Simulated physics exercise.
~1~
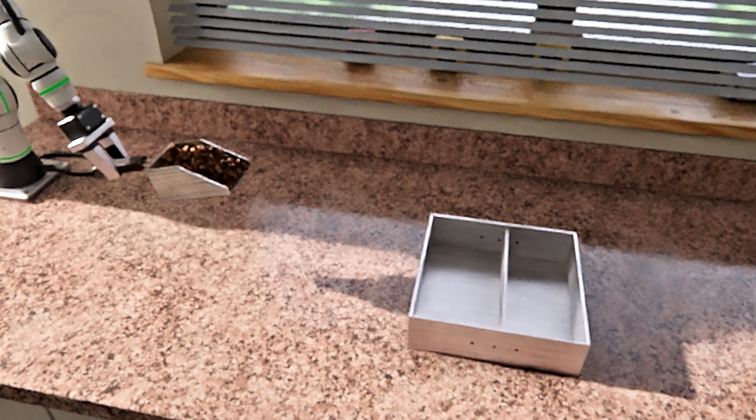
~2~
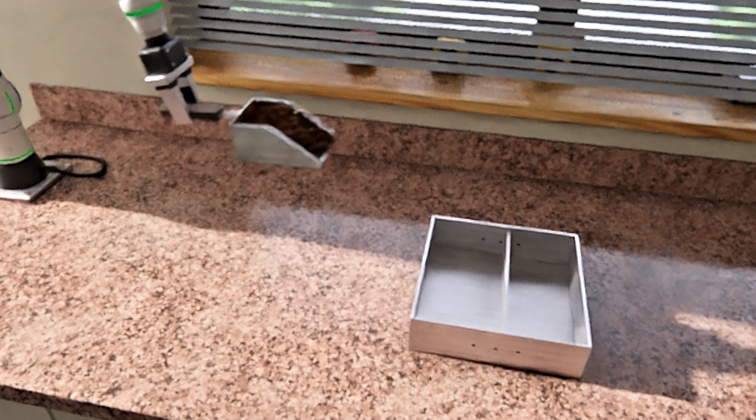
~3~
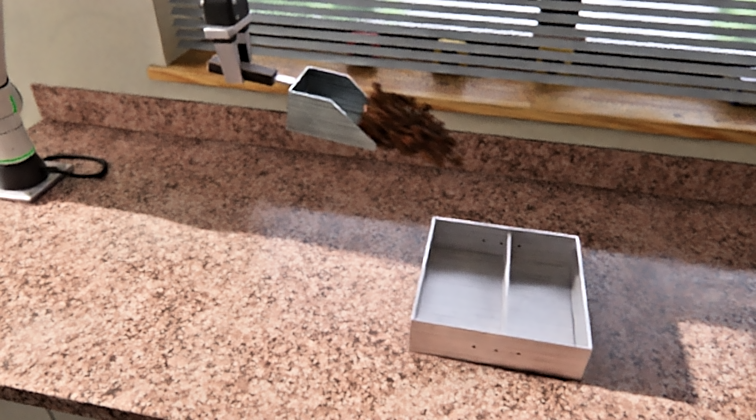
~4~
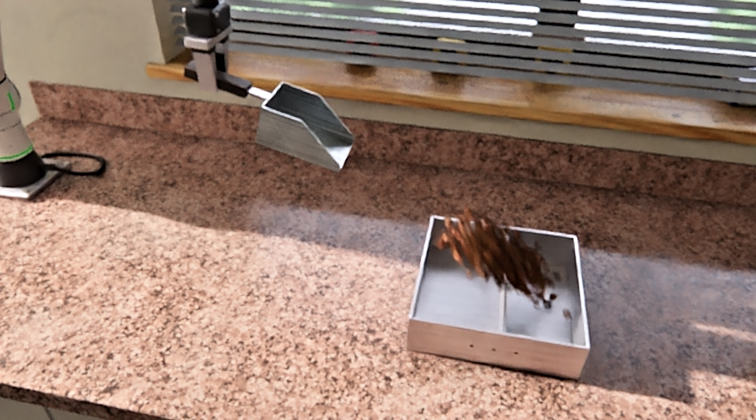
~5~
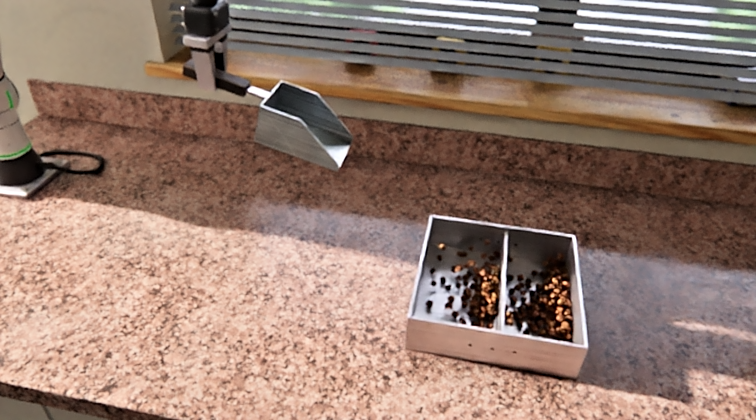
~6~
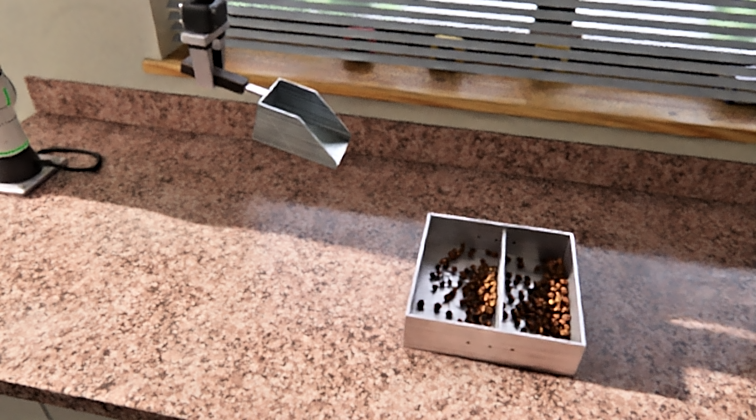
A robot arm lifted a metal scoop of brown pellets up and to the right, then tipped it and drew back slightly, flinging them through the air into a divided metal tray, where they settled in both halves.
